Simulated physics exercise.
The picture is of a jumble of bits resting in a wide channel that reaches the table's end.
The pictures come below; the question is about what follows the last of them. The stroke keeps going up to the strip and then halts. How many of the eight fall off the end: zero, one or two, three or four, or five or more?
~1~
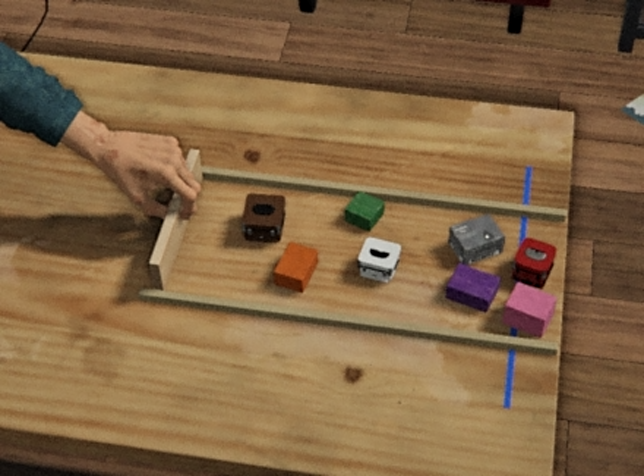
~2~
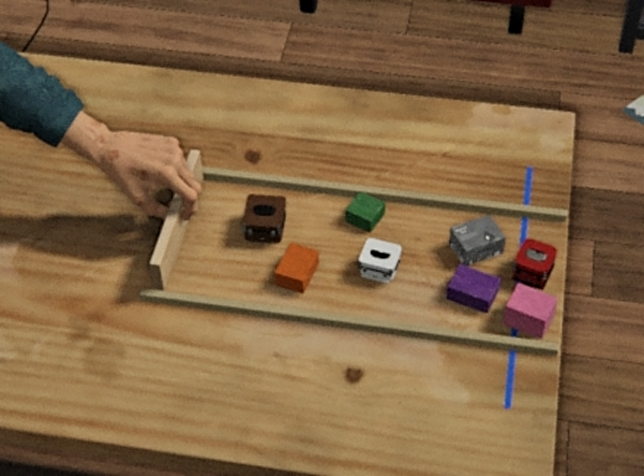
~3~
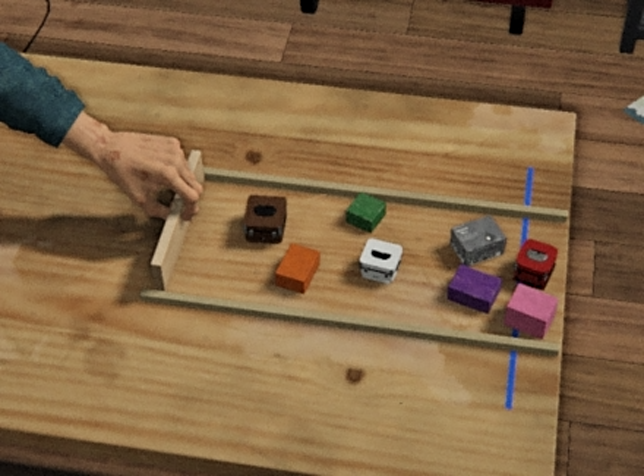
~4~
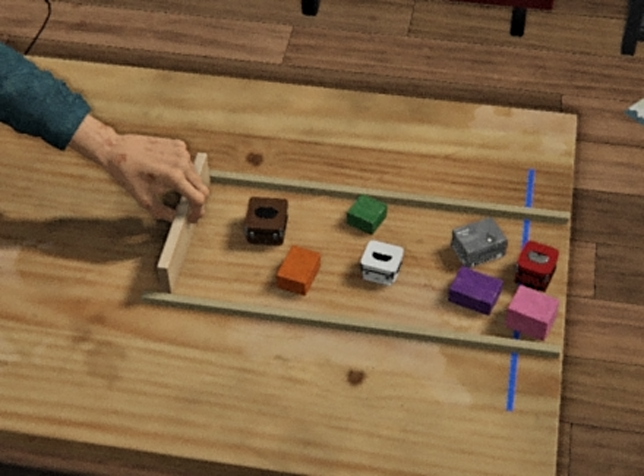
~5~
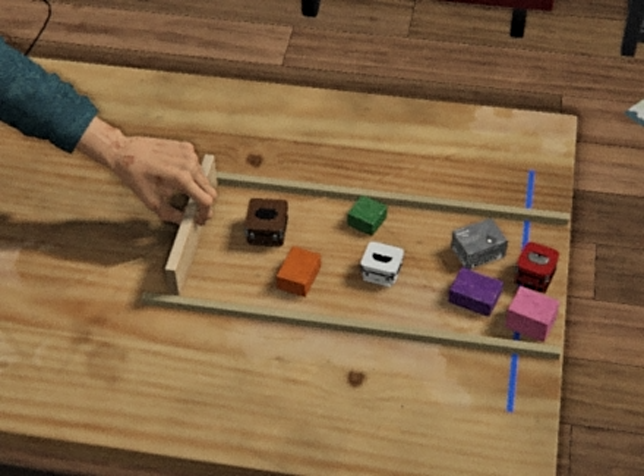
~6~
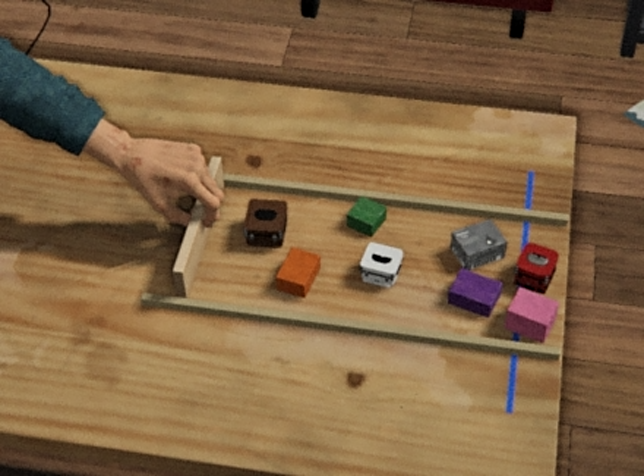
Looks like at least five go over the edge.
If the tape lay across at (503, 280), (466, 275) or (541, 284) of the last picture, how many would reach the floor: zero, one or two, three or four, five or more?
Either three or four; one to two; five or more.
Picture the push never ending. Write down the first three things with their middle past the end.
Order, earliest first: The pink block; the purple block; the red case.
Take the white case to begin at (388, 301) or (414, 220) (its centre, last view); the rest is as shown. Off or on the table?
First spot, it is safe; second spot, it is pushed off.
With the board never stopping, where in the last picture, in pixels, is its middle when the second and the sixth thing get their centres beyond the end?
The middle sits near (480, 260) at the first moment and near (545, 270) at the second.
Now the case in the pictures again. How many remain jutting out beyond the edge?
That adds up to 0.
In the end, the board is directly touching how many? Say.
That comes to 3.
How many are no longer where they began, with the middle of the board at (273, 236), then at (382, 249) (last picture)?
I make it 1 at the first spot and 4 at the other.
Early on, none off yet; red case at rest near (536, 268); pink block at rest near (531, 315); purple block at rest near (475, 293).
A while later, none off yet; red case moving near (546, 270); pink block leaning well over near (585, 342); purple block travelled about its own width near (546, 311).
Finally, the number that fall off is five or more; lost, white case, grey box, purple block, pink block and red case.
